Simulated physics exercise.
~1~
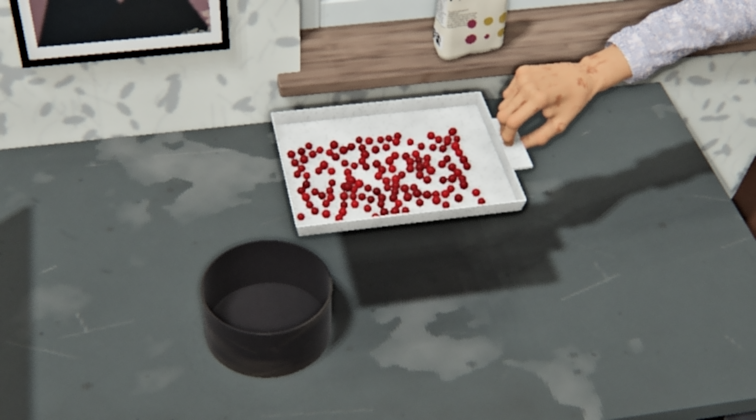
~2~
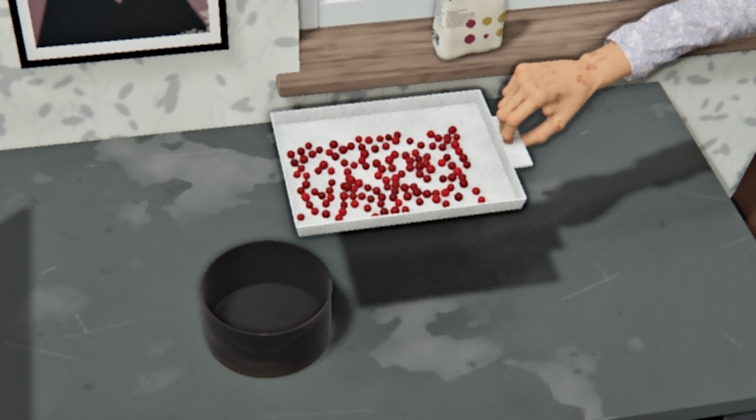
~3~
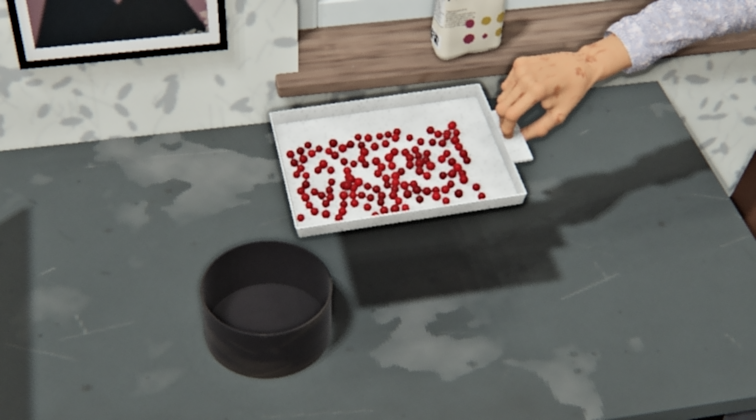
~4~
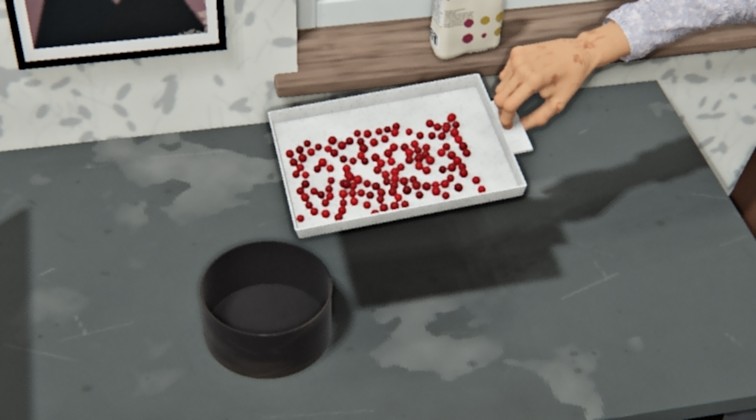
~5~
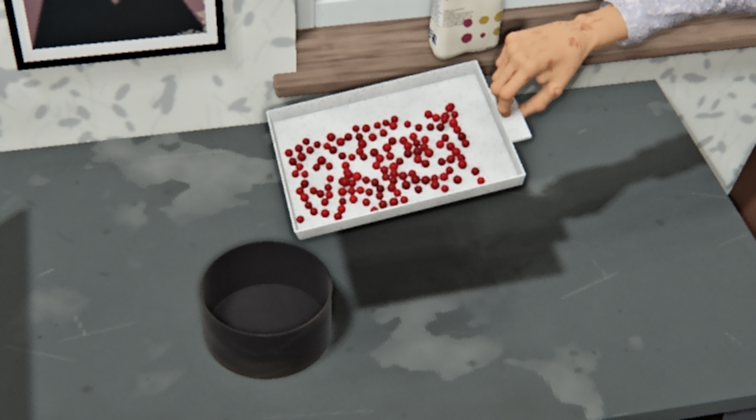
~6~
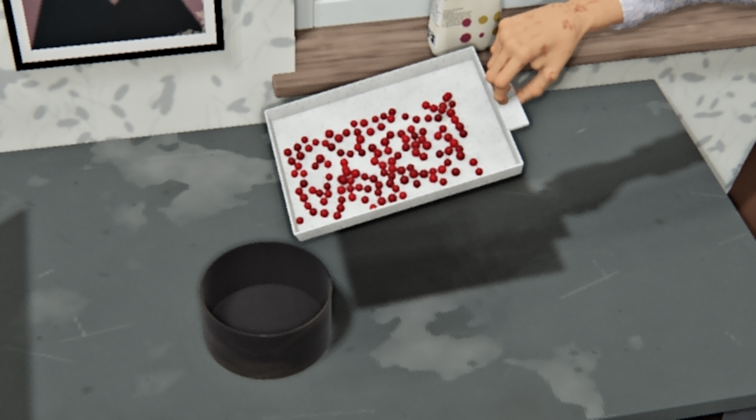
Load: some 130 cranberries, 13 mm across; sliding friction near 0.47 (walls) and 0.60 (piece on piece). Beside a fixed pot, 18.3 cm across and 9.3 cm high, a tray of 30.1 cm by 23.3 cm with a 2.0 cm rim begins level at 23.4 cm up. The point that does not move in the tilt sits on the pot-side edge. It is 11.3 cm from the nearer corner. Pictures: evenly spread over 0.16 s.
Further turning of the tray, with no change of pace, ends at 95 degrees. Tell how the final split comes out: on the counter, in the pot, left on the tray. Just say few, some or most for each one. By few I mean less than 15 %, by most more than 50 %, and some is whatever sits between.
I would say counter few, pot most, tray few.
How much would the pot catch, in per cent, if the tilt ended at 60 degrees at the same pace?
Roughly 30 %.
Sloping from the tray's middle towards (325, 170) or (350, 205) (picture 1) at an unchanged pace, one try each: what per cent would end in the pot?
Approximately 55 percent, then 75 percent.
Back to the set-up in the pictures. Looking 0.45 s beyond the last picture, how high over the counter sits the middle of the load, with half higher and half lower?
Some 26 cm.
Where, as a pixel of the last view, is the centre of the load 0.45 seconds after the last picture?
Roughly (292, 197).
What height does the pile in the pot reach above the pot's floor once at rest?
Top level: Approx. 3.0 cm.
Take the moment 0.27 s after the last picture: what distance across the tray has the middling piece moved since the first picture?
Displacement on the tray: About 6 cm.
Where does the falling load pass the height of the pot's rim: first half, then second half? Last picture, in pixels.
At about (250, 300), then at (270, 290).
Then, 0.27 s after the last picture, tilt 55 degrees; the tray holds 100 %, the pot 0 %.
Then, 0.45 s after the last picture, tilt 81 degrees; the tray holds 95 %, the pot 0 %.
Then, 0.75 s after the last picture, tilt 95 degrees; the tray holds 20 %, the pot 65 %.
In the end, counter 10 %, pot 90 %, tray 0 %.
